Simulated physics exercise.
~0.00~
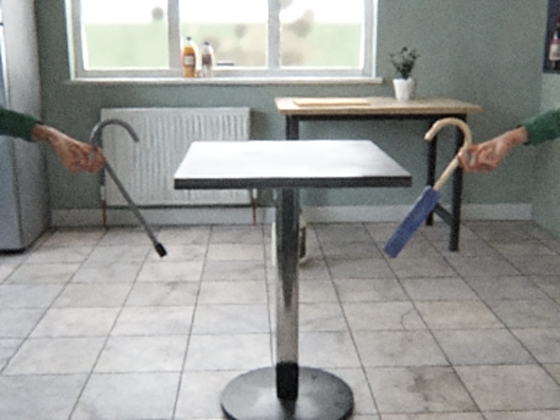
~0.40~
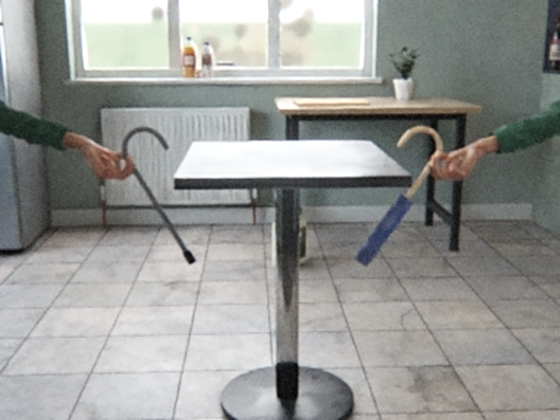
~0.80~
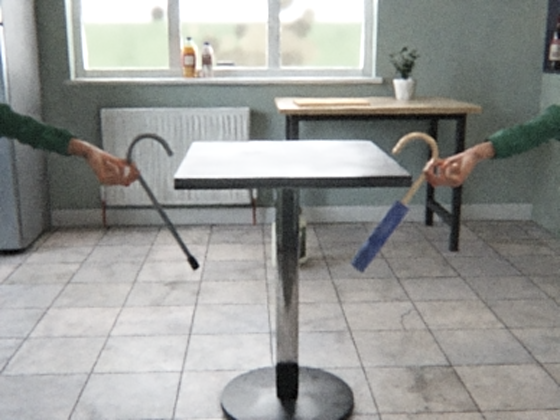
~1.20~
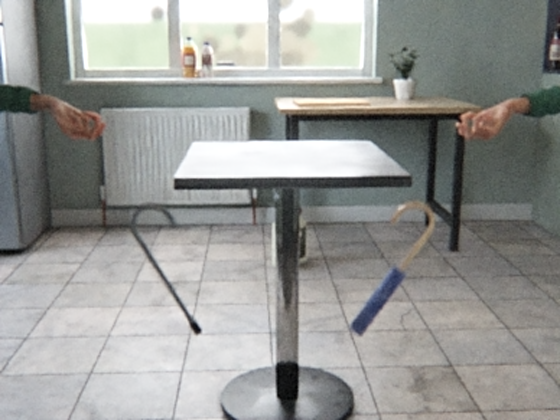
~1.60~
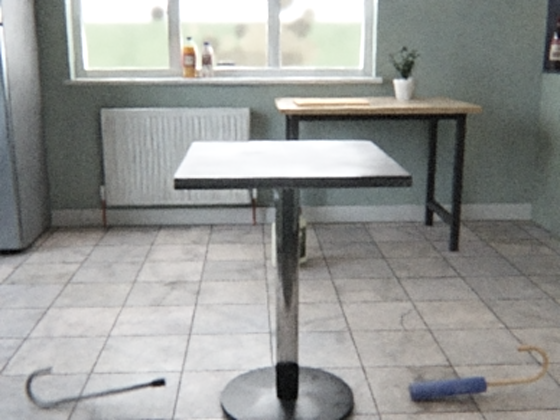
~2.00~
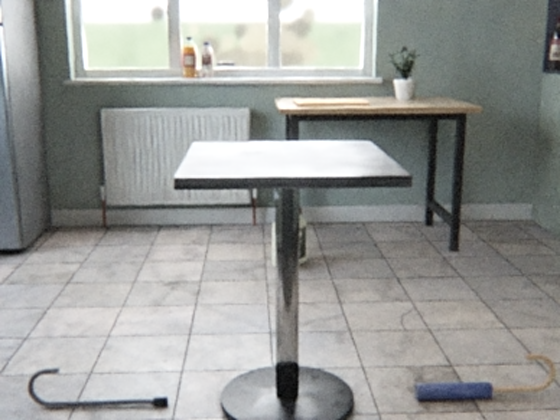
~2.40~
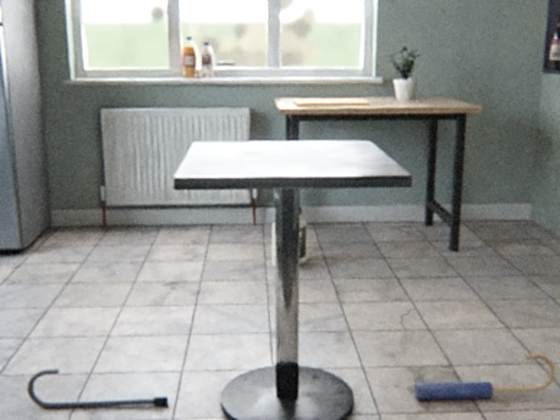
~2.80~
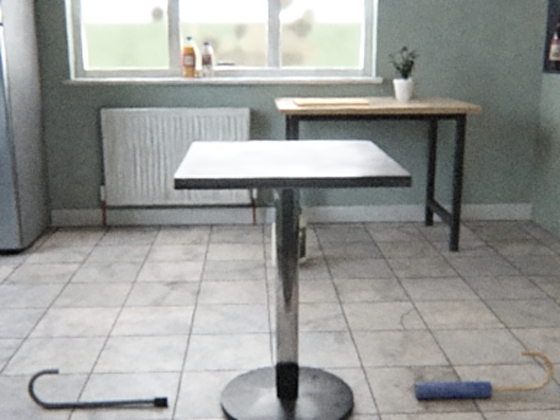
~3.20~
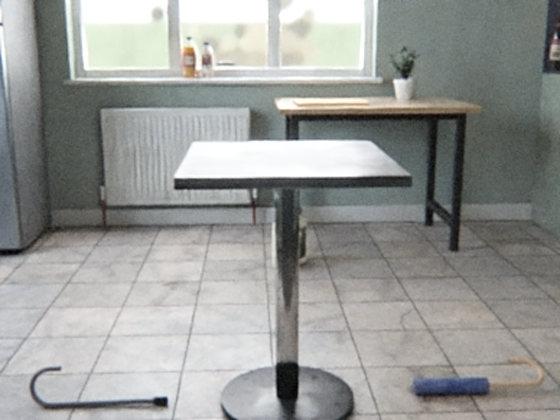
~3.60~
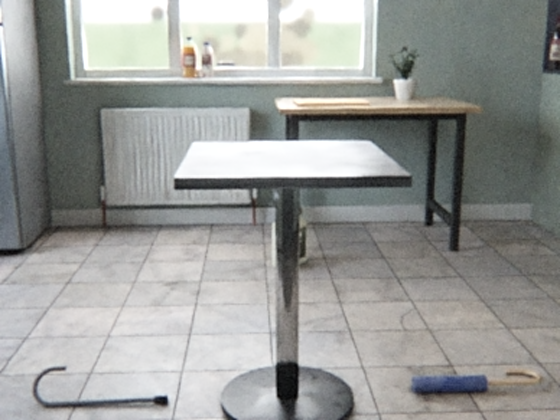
Kitchen with a small table, two hands releasing a grey cane and a blue umbrella beside its edges, both falling to the floor.
